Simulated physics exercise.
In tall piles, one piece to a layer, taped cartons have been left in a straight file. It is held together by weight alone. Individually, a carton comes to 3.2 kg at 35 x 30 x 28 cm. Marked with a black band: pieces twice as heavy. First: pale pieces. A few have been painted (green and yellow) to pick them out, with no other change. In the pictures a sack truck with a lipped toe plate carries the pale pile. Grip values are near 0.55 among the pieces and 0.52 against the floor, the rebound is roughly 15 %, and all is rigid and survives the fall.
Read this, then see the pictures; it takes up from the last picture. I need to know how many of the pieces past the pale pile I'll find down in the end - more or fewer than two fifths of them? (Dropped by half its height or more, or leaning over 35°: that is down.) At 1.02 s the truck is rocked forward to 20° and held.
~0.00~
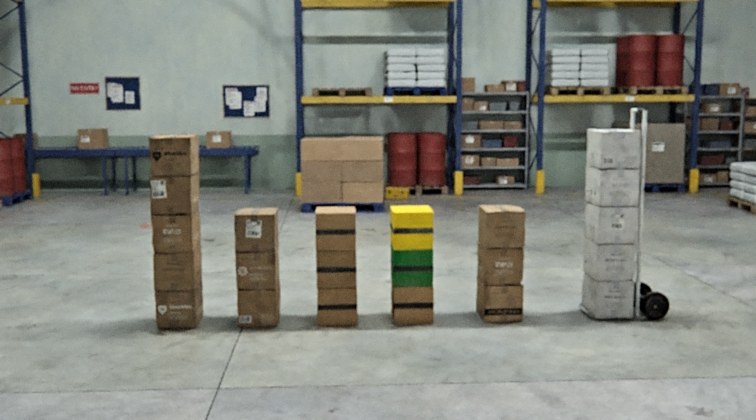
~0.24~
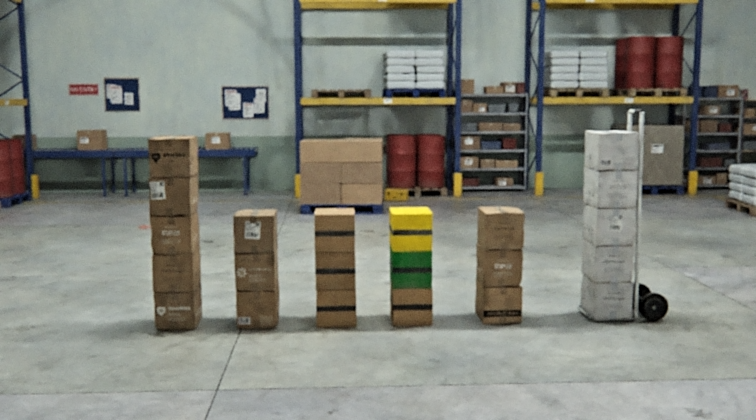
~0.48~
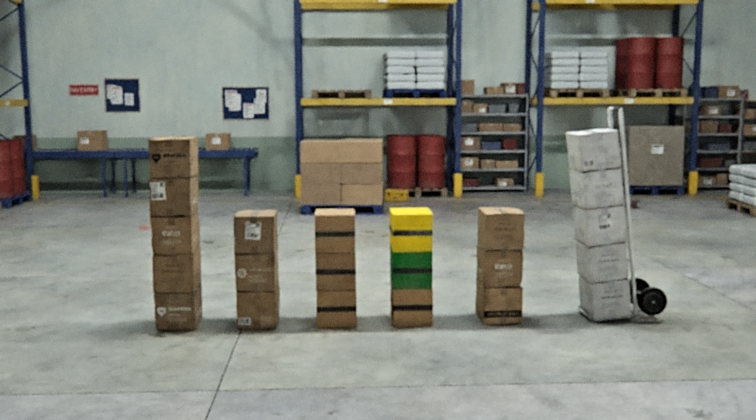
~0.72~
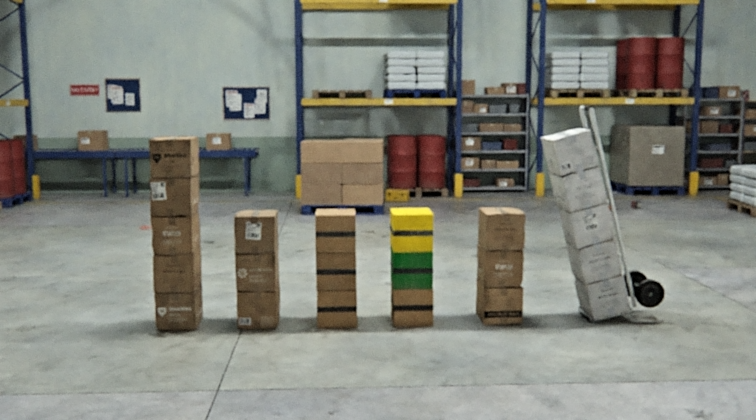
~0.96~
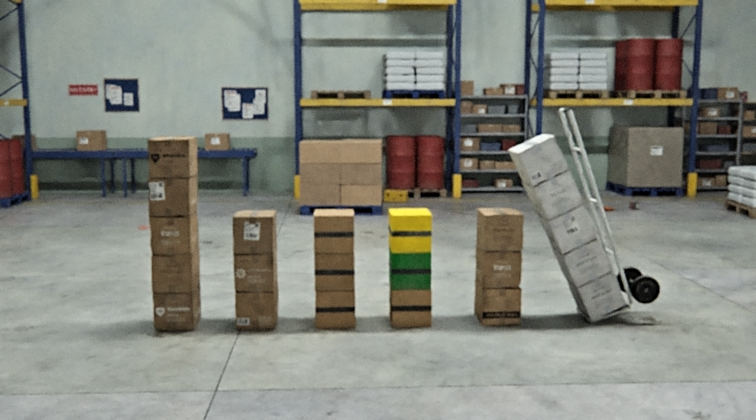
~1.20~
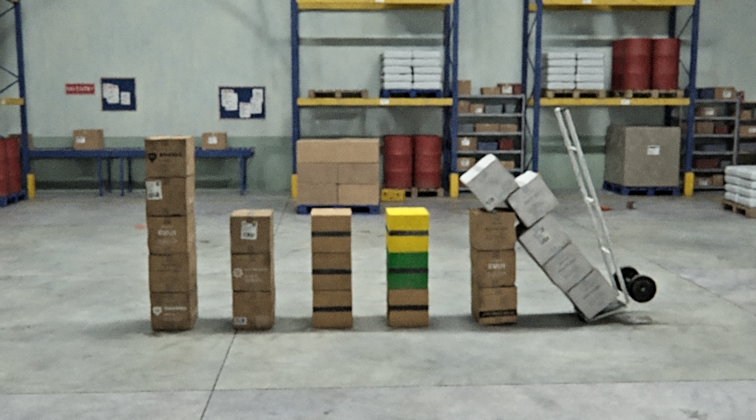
A smaller share than two fifths.
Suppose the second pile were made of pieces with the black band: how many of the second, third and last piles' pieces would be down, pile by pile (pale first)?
In that case the second pile has 0 down, the third 0, the last 0.
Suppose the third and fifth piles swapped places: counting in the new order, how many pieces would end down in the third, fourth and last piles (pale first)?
Down per pile: Third 0, fourth 0, last 0.
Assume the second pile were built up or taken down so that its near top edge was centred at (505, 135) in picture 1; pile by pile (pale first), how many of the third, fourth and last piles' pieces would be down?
Pile by pile that makes third 3, fourth 3, last 5.
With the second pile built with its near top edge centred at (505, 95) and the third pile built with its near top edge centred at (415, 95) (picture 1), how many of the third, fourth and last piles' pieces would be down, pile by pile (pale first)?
Third 6, fourth 2, last 5.
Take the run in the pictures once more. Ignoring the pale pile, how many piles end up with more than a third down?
All told, the figure is 0.
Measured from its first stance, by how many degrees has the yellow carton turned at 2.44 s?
Measured against how it began, the tilt is near 0 degrees.
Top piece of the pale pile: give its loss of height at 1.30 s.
Some 20 cm lower.
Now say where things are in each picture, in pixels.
In the first frame (places mark the middle of the side facing us), truck frame (643, 152) 0° forward; green carton (413, 269); yellow carton (414, 231); the rest undisturbed.
In the second frame, truck frame (641, 154) 1° forward; yellow carton (413, 233).
In the third frame, truck frame (624, 151) 6° forward, top of the pale pile leaning 7°; yellow carton (413, 233); the rest undisturbed.
In the fourth frame, truck frame (600, 149) 15° forward, top of the pale pile leaning 15°; green carton (413, 271); the rest undisturbed.
In the fifth frame, truck frame (583, 150) 20° forward, top of the pale pile leaning 25°; yellow carton (412, 234); the rest undisturbed.
In the sixth frame, truck frame (579, 150) 20° forward, top of the pale pile leaning 41°; green carton (409, 271); yellow carton (409, 233); one has shifted.
After 1.30 s, 5 of the pale pile down; none of the 17 other cartons down, 3 disturbed.
At rest (3.2 s), 5 of the pale pile down; none of the 17 other cartons down, 2 disturbed; yellow carton unmoved; green carton unmoved. That is 0 per cent. As the last picture would show them, middles, yellow carton near (405, 230), green carton near (407, 266).
